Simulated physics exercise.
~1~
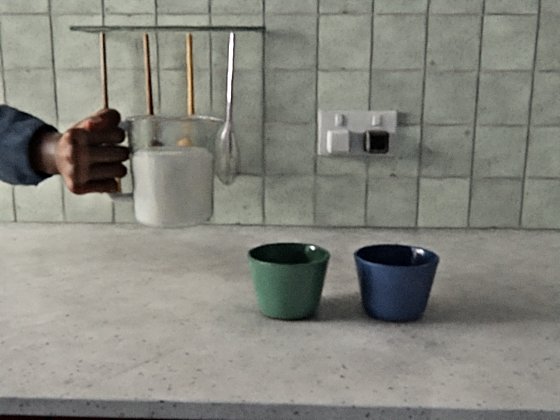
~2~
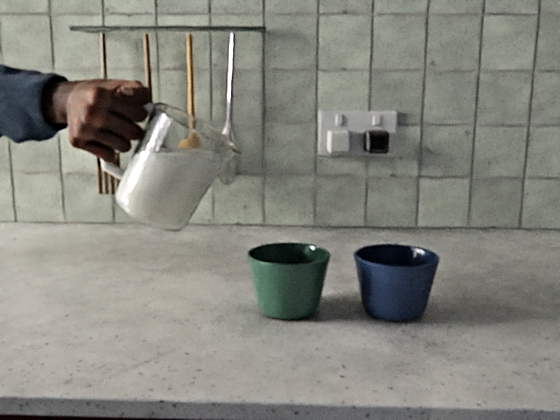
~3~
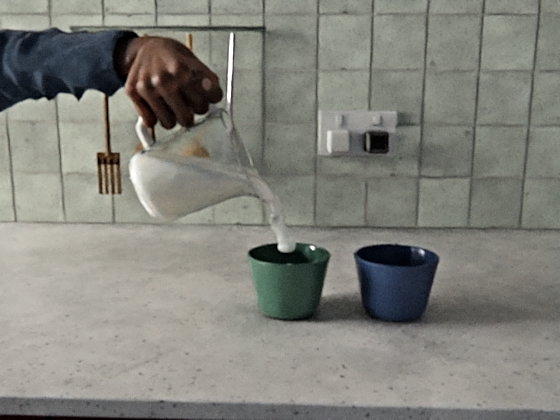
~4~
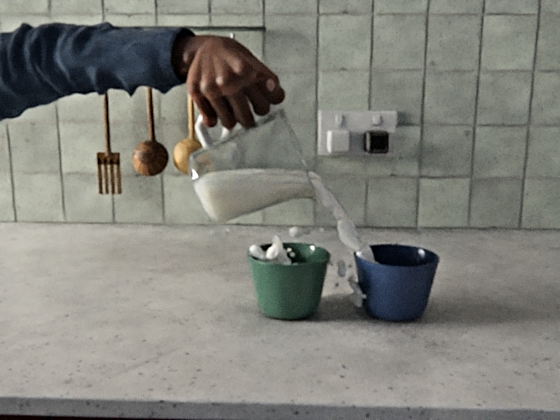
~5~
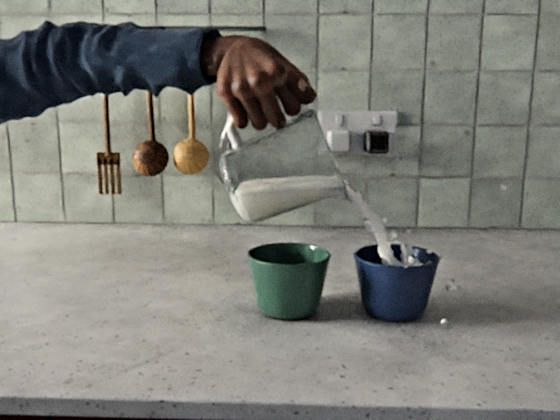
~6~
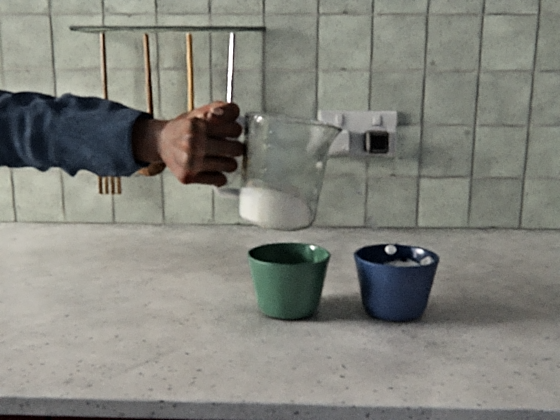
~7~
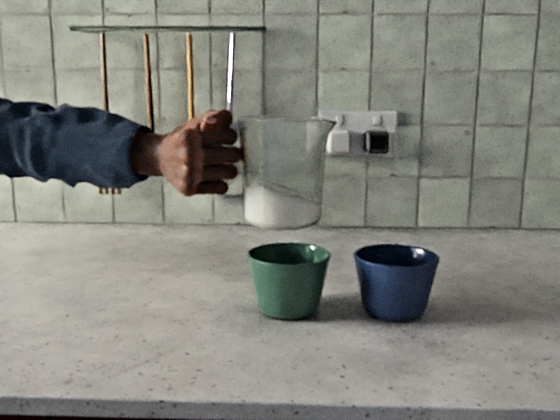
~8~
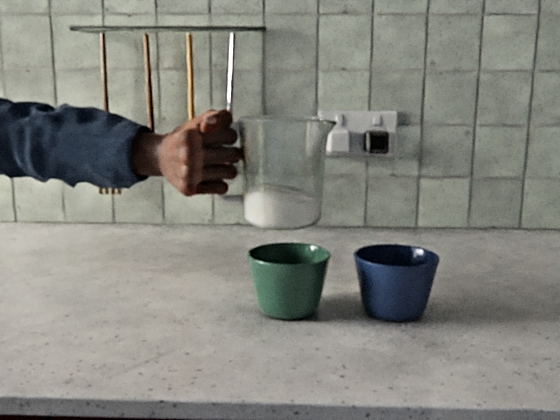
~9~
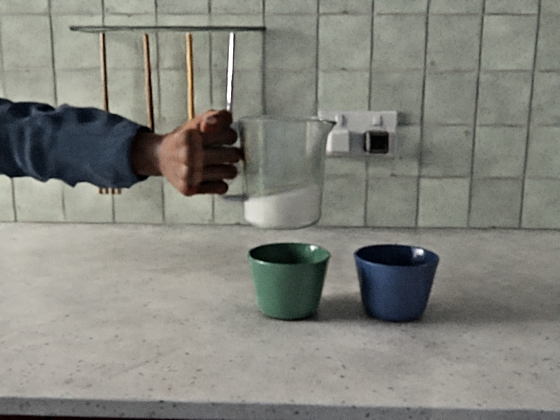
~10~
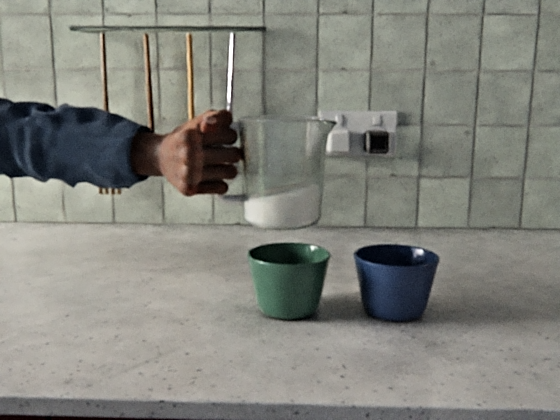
In this clip, a hand tilts a clear pitcher of milk to the right while sweeping it over a green cup and then a blue cup, pouring and splashing milk, then levels it and holds it still above the worktop with some milk left inside.
